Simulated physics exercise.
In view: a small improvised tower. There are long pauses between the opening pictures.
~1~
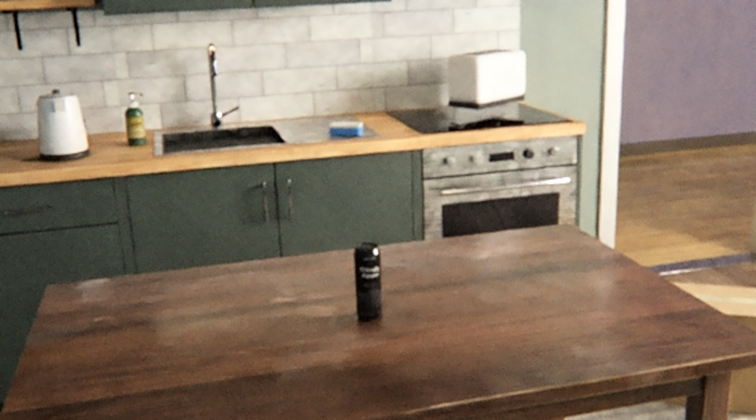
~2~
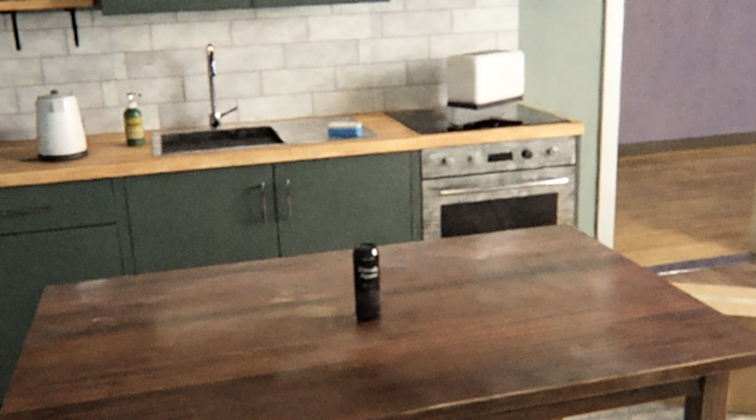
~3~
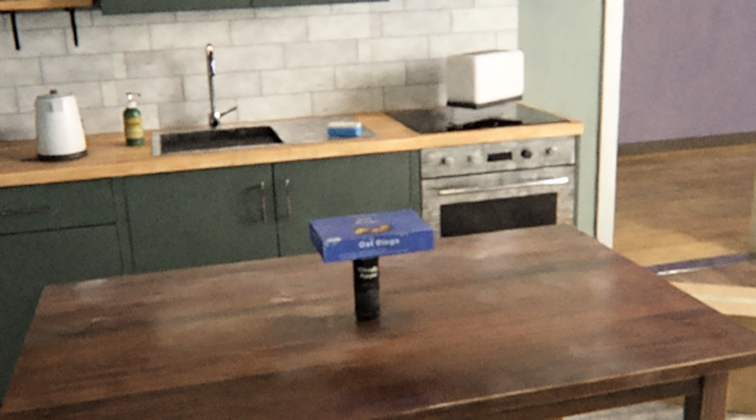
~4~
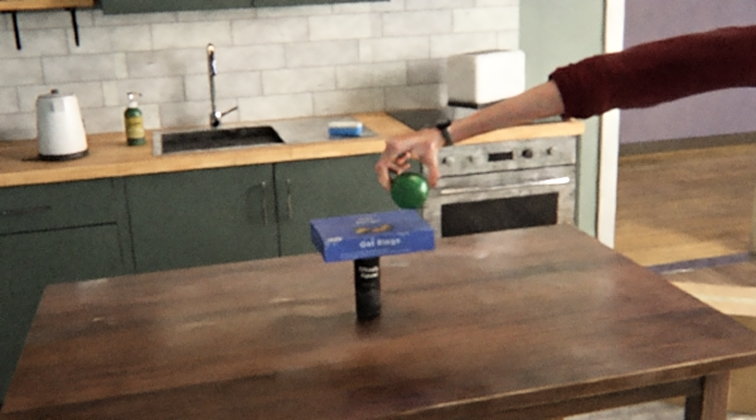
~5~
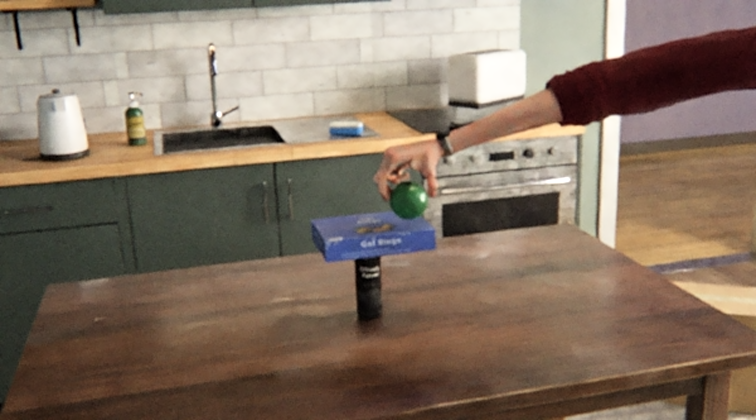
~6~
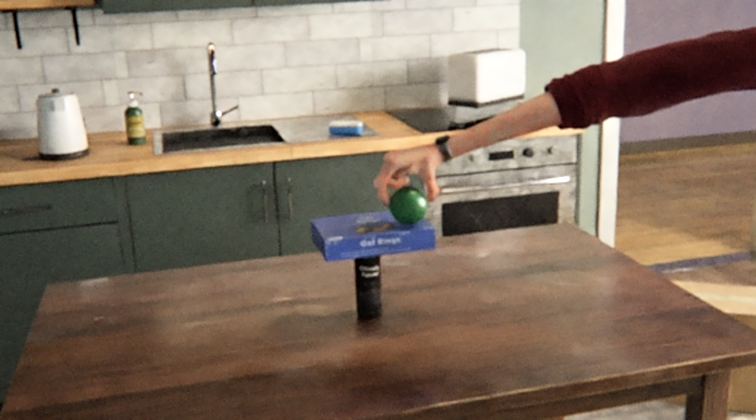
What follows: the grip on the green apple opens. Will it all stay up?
It loses its balance.
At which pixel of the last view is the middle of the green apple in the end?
Around (454, 301).
Then, 0.40 s after the last picture, blue packet and green apple now fallen.
Then, 0.50 s after the last picture, things are still on the move.
Then, 0.70 s after the last picture, as before.
At rest, fallen, blue packet and green apple; black can in place. Seen from the same camera at the end, green apple near (454, 301). The stack comes apart.
